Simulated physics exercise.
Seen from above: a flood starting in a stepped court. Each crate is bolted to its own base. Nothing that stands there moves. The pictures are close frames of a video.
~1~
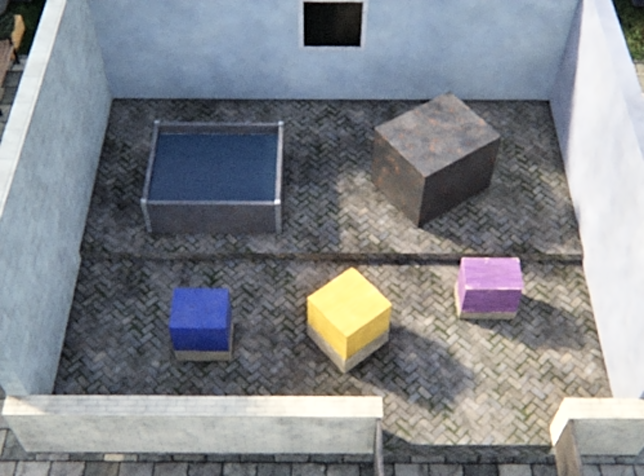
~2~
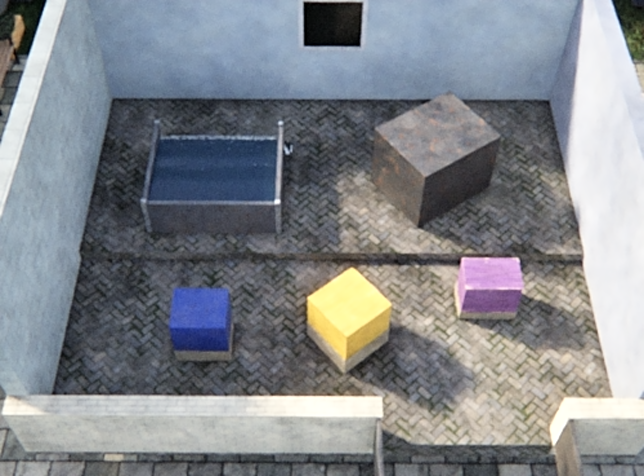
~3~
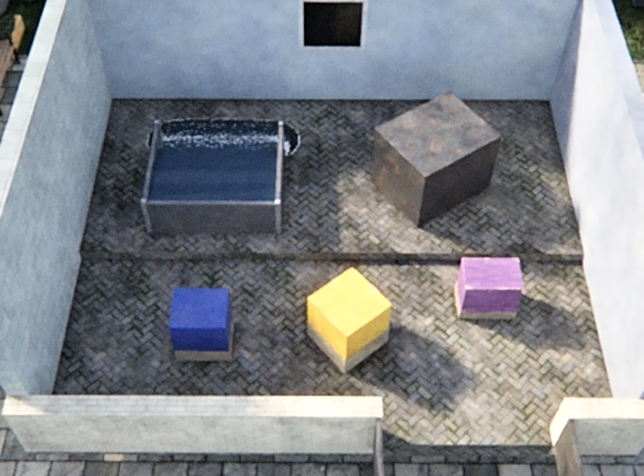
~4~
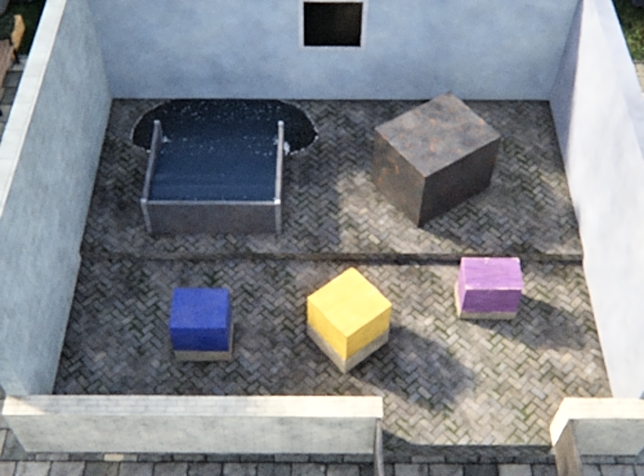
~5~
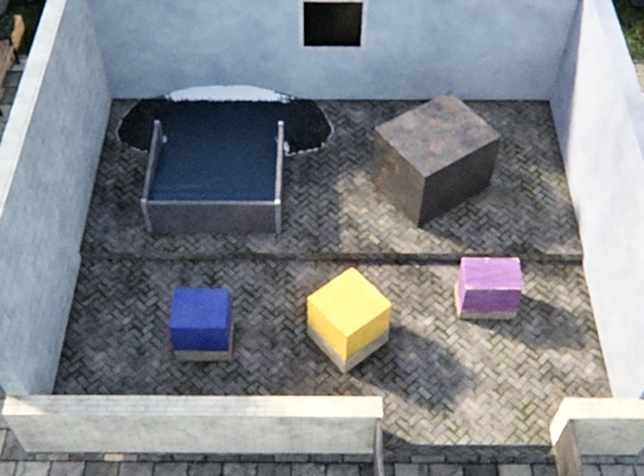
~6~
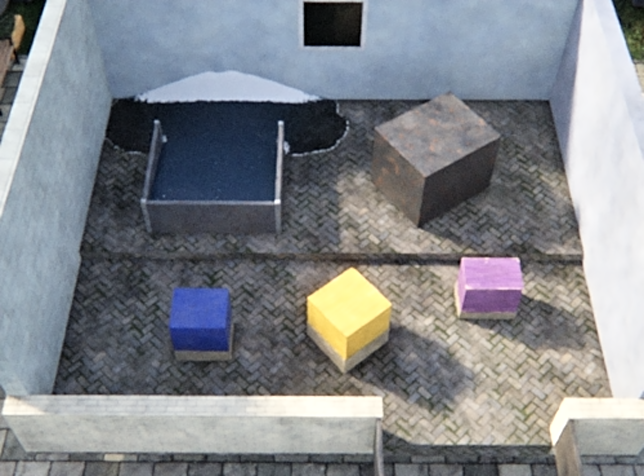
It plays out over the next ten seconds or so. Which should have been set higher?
In the end: The yellow crate stays dry; the blue crate stays dry; the purple crate stays dry.
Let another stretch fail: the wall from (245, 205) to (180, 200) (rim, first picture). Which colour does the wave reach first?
That is the crate marked blue.
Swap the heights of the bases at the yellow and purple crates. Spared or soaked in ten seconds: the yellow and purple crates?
One by one: Yellow crate is safe, purple crate stays dry.
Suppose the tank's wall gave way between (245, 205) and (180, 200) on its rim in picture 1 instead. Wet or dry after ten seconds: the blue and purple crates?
Then: The blue crate gets wet; the purple crate keeps dry.
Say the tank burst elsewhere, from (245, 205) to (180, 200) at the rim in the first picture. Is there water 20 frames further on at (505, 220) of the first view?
At that place: Dry.
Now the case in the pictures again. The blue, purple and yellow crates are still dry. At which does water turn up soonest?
The blue-painted one.
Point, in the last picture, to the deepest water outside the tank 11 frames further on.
Roughly at (114, 98).
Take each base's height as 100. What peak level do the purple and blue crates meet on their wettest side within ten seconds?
Roughly 50 per cent, then 30 per cent.
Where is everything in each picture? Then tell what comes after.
Still water in the tank at (215, 166), in the first picture.
Water pours out on the tank's far side and has run to a hidden place, in the second picture.
Water pours out on the tank's far side and has run to a hidden place, in the third picture.
The front is at (156, 112), out from the gap on the tank's far side, in the fourth picture.
The front is at (147, 98), out from the gap on the tank's far side, in the fifth picture.
The front is at (125, 98), out from the gap on the tank's far side, in the sixth picture.
A moment on, water covers 15 % of the floor; the yellow crate not reached, the blue crate not reached, the purple crate not reached.
Next, water covers 30 % of the floor; the yellow crate not reached, the blue crate not reached, the purple crate not reached.
Then, water covers 45 % of the floor; the yellow crate not reached, the blue crate water round its plinth, the purple crate not reached.
Later, water covers 75 % of the floor; the yellow crate water round its plinth, the blue crate water round its plinth, the purple crate water round its plinth.
In the end, water covers 90 % of the floor; the yellow crate stayed above the water, the blue crate stayed above the water, the purple crate stayed above the water.
